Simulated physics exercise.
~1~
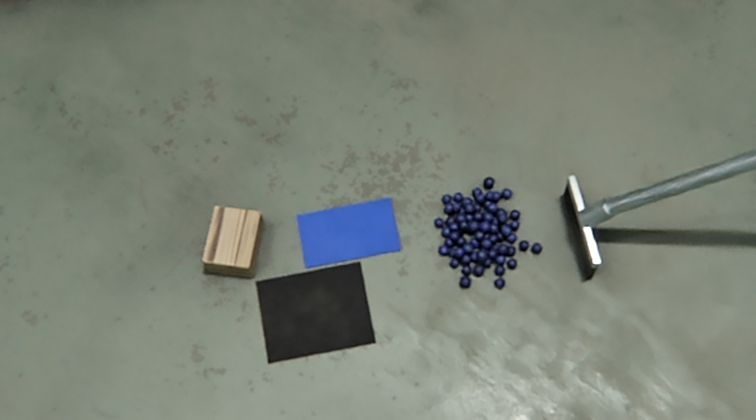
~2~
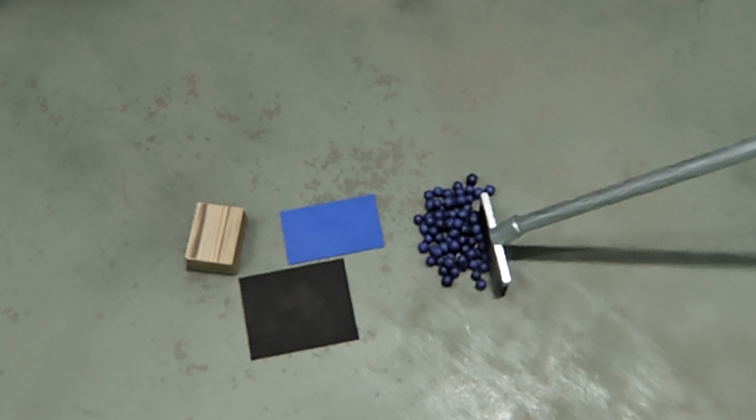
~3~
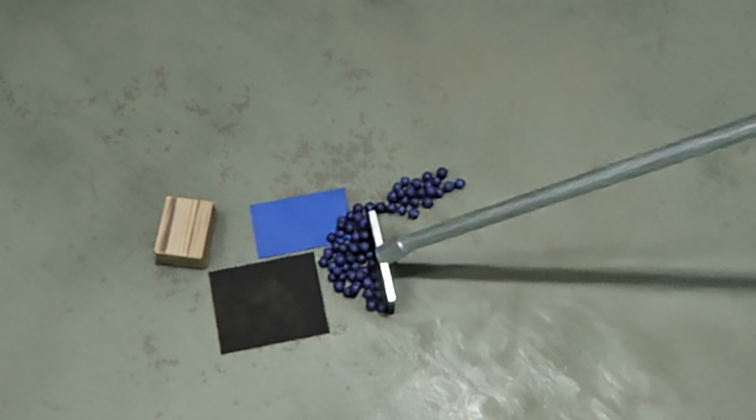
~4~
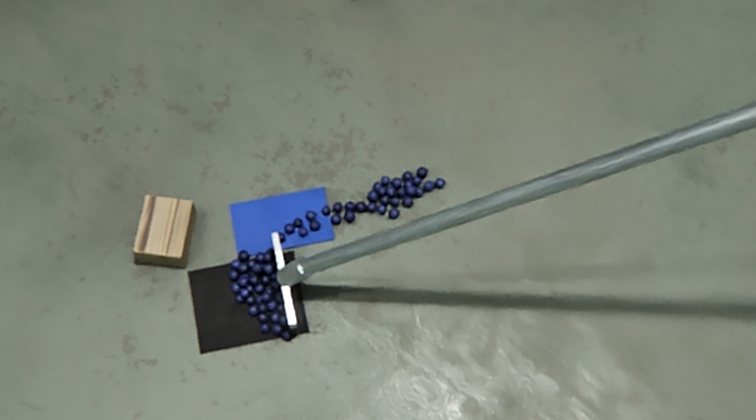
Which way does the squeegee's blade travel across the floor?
The blade travels to the left, pushing into the berries and on toward the black mat.
